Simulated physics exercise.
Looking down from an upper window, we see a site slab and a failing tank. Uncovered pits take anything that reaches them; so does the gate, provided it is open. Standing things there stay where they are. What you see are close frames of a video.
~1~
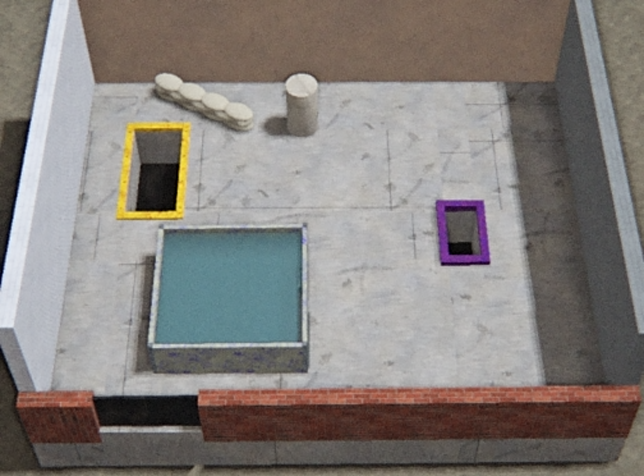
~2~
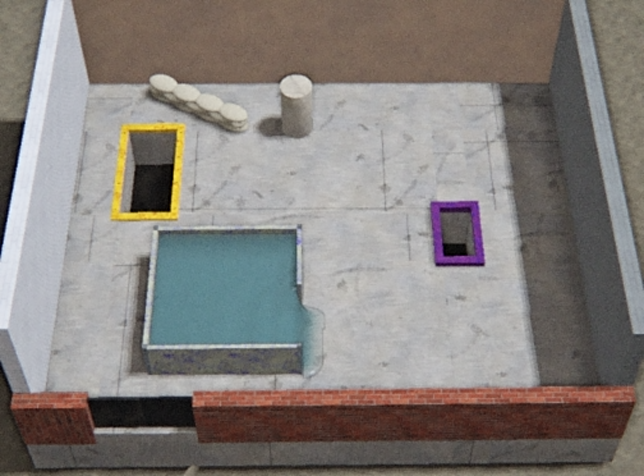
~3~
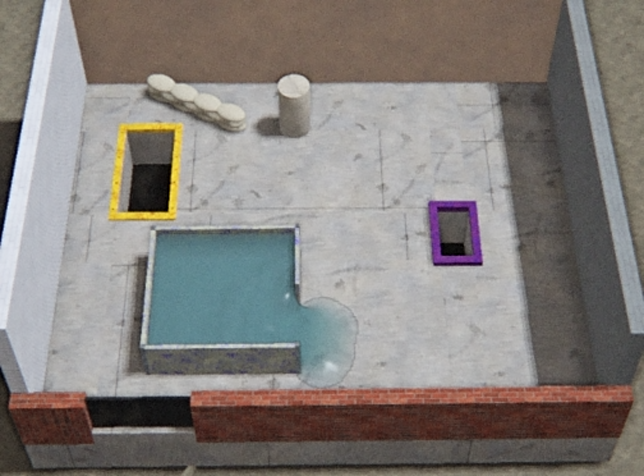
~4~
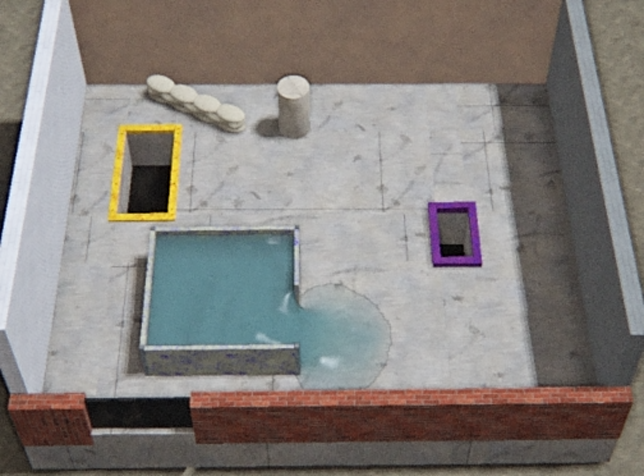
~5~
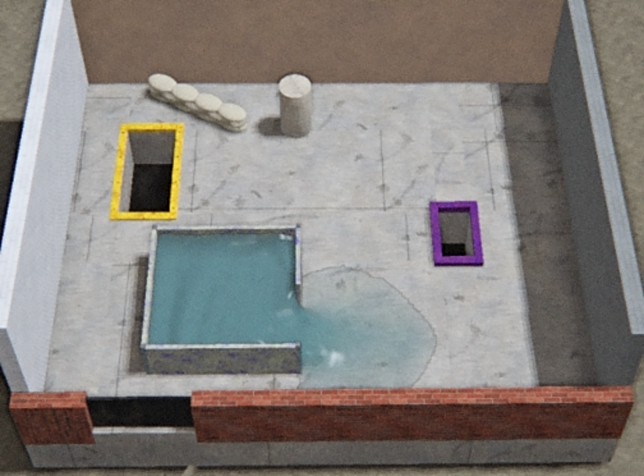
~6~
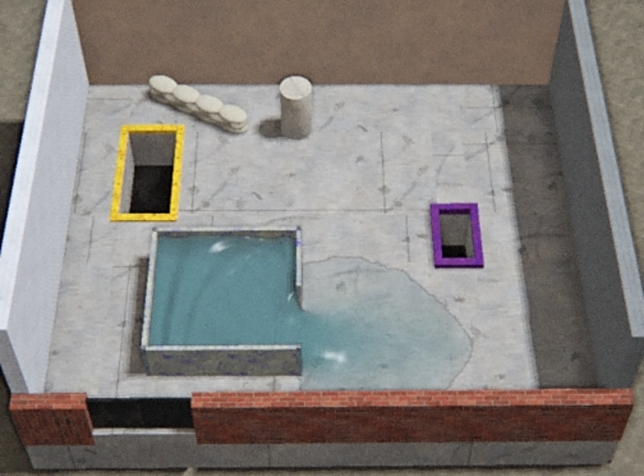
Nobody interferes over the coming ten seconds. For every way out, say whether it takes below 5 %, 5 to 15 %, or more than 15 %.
It ends like this: The gate takes below 5 %; the purple pit takes below 5 %; the yellow pit takes below 5 %.
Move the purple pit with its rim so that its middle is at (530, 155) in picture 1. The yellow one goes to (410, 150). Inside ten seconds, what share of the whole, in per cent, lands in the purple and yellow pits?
Purple: 8 %; yellow: 8 %.
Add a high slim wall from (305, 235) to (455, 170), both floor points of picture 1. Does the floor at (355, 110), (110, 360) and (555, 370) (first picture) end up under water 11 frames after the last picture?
In the order given, the spots are spared, spared and swamped.
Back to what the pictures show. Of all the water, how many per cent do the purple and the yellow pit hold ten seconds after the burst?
Roughly 0 percent first, and 0 percent second.
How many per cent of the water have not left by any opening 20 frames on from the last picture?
Close to 100 %.
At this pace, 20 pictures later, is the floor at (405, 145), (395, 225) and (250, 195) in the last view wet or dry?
Listed points: Inundated / inundated / unwetted.
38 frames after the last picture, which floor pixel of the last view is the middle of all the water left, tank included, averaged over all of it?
My reading is close to (412, 270).
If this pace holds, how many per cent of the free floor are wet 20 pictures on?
I'd say close to 35 per cent.
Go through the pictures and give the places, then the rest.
The open tank at (231, 287) is whole and still, in the first picture.
Water pours out at (298, 331) and has run to (313, 311), in the second picture.
The front is at (348, 318), out from the gap at (296, 333), in the third picture.
Water pours out at (295, 334) and has run to (385, 332), in the fourth picture.
Water pours out at (297, 333) and has run to (429, 349), in the fifth picture.
Water pours out at (297, 335) and has run to (463, 354), in the sixth picture.
A moment on, water covers 25 % of the floor; the gate 0 %, the purple pit 0 %, the yellow pit 0 %.
Next, water covers 25 % of the floor; the gate 0 %, the purple pit 0 %, the yellow pit 0 %.
Then, water covers 35 % of the floor; the gate 0 %, the purple pit 0 %, the yellow pit 0 %.
Later, water covers 50 % of the floor; the gate 0 %, the purple pit 0 %, the yellow pit 0 %.
In the end, water covers 75 % of the floor; the gate 0 %, the purple pit 1 %, the yellow pit 0 %.
